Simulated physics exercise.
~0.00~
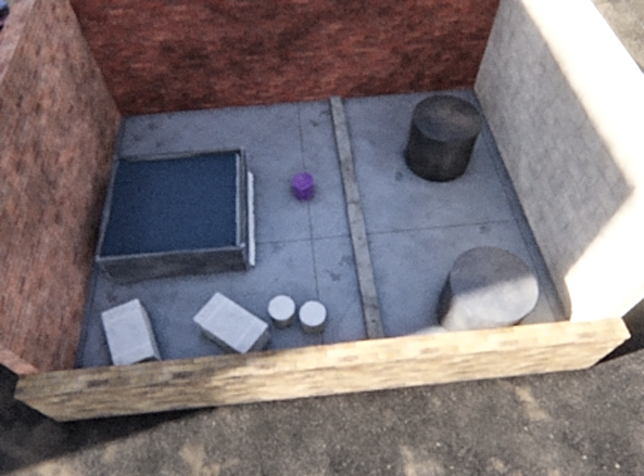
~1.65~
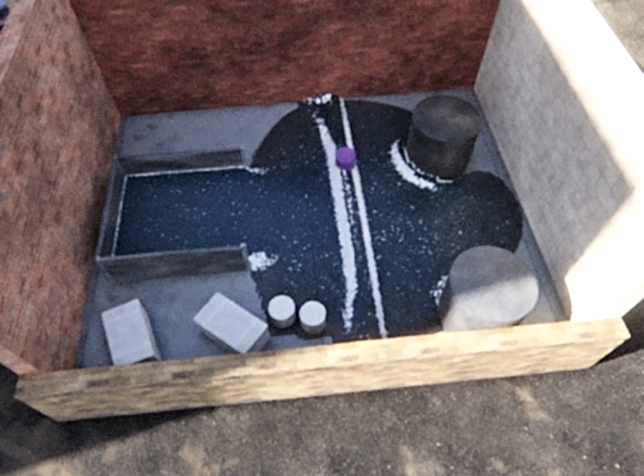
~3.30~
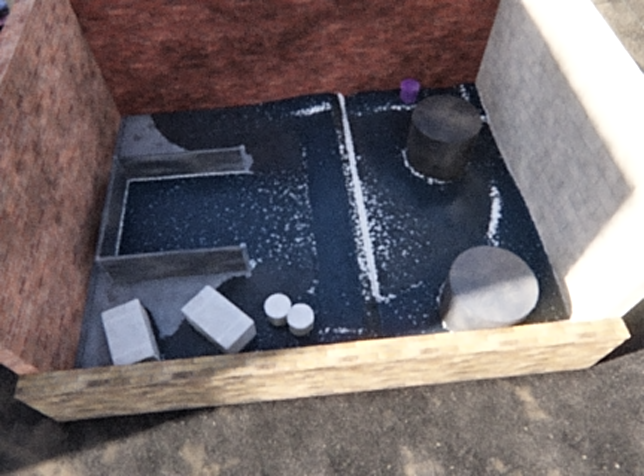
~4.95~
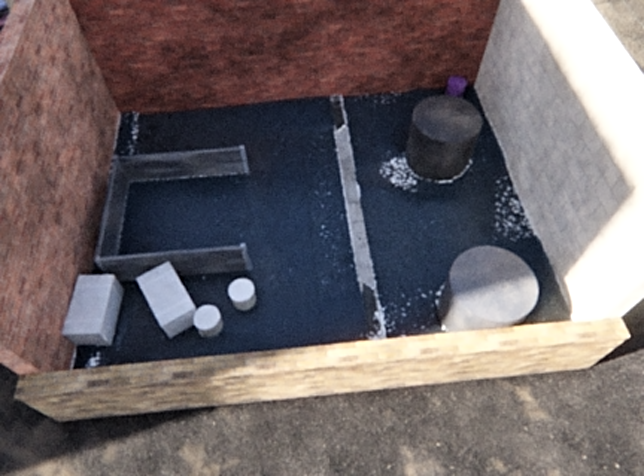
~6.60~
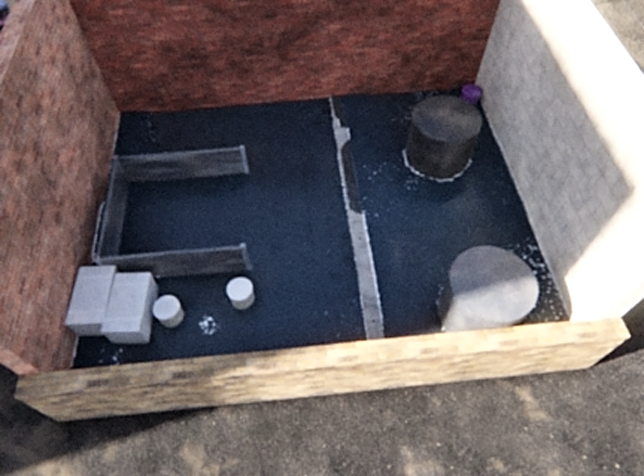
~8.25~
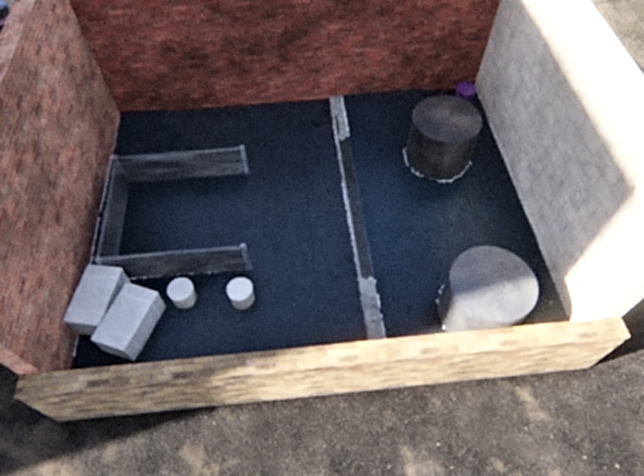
The clip shows water bursting from an open tank inside a walled yard and spreading over the floor, carrying a purple pail across a low kerb to the far right corner, while two pale boxes and two white pails drift left and settle near the lower left, short of the kerb.
